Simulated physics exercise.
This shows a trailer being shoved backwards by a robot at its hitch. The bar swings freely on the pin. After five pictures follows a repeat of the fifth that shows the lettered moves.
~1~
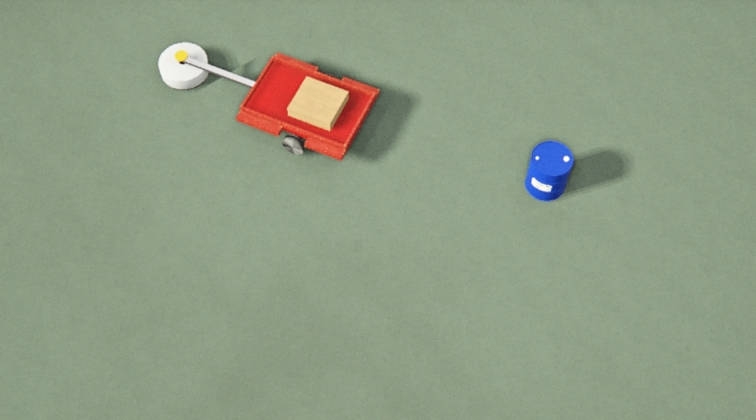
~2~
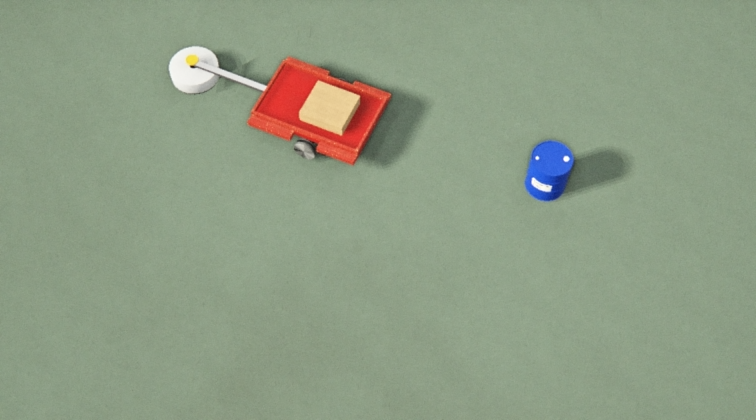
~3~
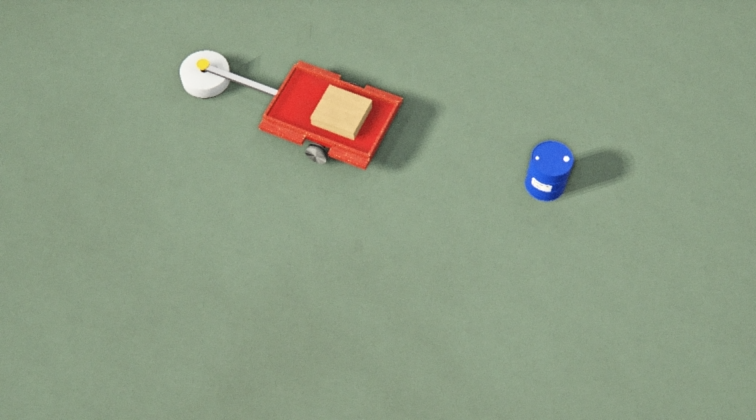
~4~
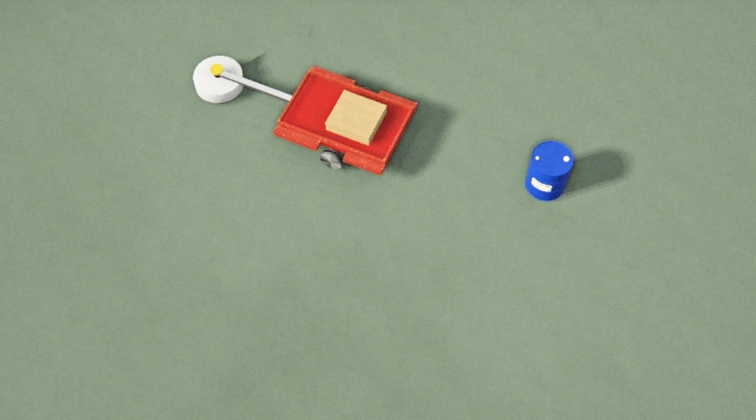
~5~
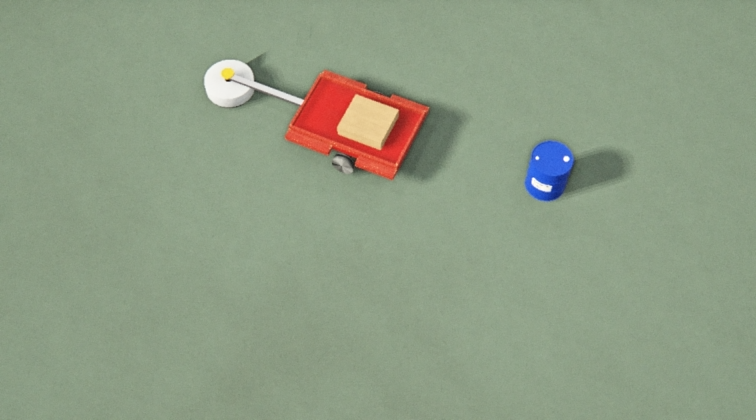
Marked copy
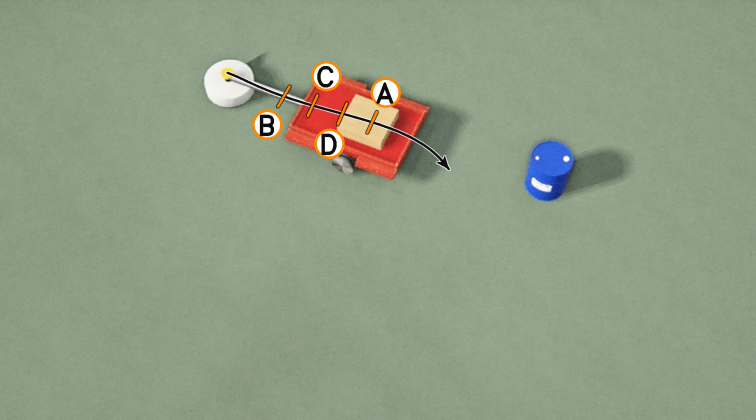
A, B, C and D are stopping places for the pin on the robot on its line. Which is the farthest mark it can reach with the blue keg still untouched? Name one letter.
Mark C.
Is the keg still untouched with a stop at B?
Yes.
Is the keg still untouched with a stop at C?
For that mark, yes.
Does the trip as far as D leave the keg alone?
No.
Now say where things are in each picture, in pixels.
Robot (183, 64); red cart (308, 103); blue keg (545, 184), in the first frame.
Robot (194, 68); red cart (320, 108); blue keg (545, 184), in the second frame.
Robot (205, 72); red cart (331, 112); blue keg (545, 184), in the third frame.
Robot (218, 77); red cart (346, 117); blue keg (545, 184), in the fourth frame.
Robot (229, 81); red cart (358, 122); blue keg (545, 184), in the fifth frame.
On the marked copy, A at (372, 122); B at (284, 96); C at (313, 106); D at (342, 114); the route from (228, 73) via (345, 115) to (449, 169).
Taking C. A third of the way, robot (258, 94), cart (389, 133).
Two thirds of the way, robot (288, 106), cart (422, 145).
When it is over, robot (313, 114), cart (449, 154); nothing has been touched.
As for the rest, A is too far, the keg has been hit; B is safe but short; D is too far, the keg has been hit.
